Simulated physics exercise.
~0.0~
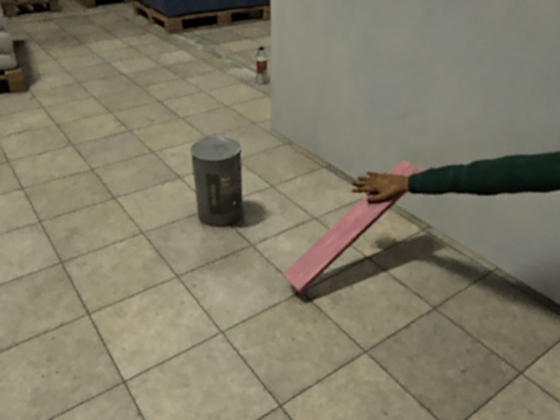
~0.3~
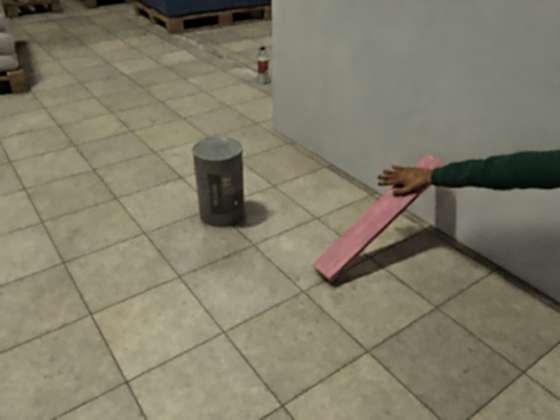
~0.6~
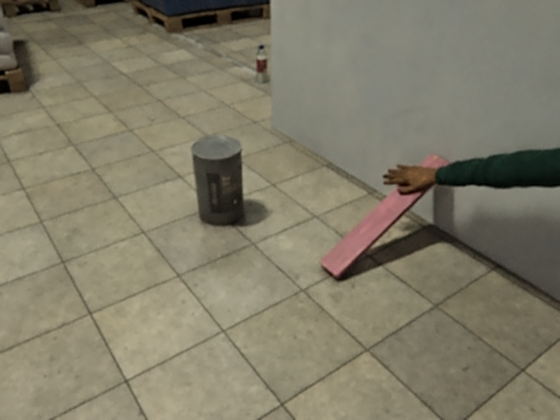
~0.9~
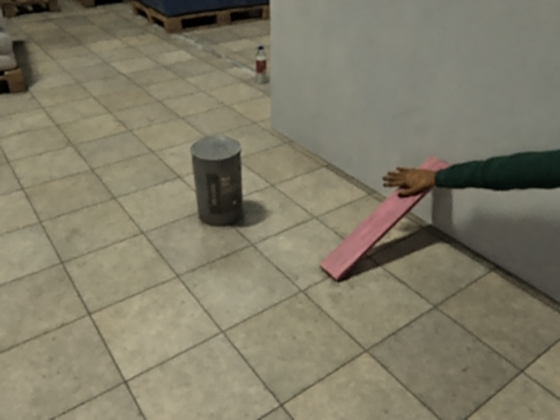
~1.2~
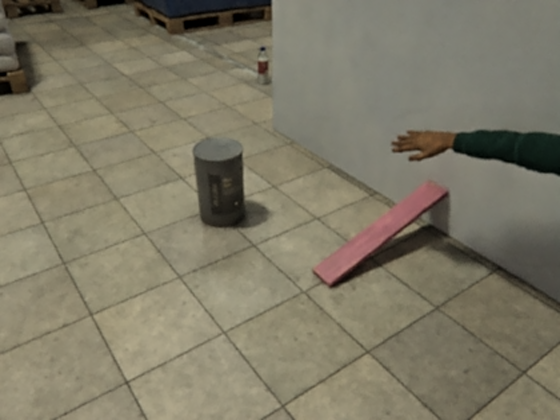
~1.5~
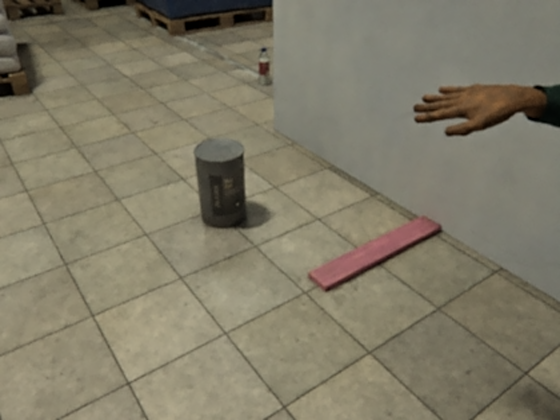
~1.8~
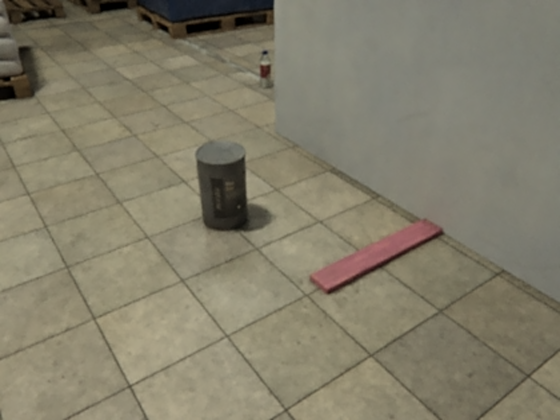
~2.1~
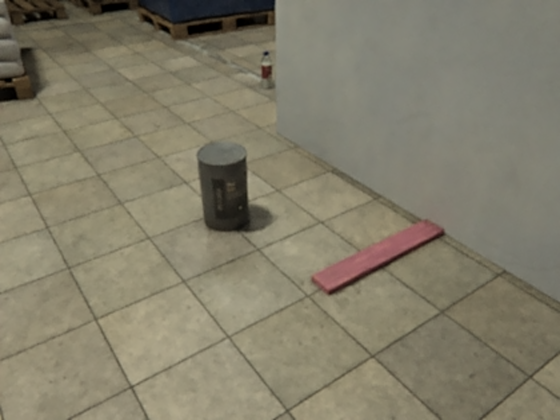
Pink plank being leaned against a grey wall by a hand, then sliding down flat onto the tiled floor once released.
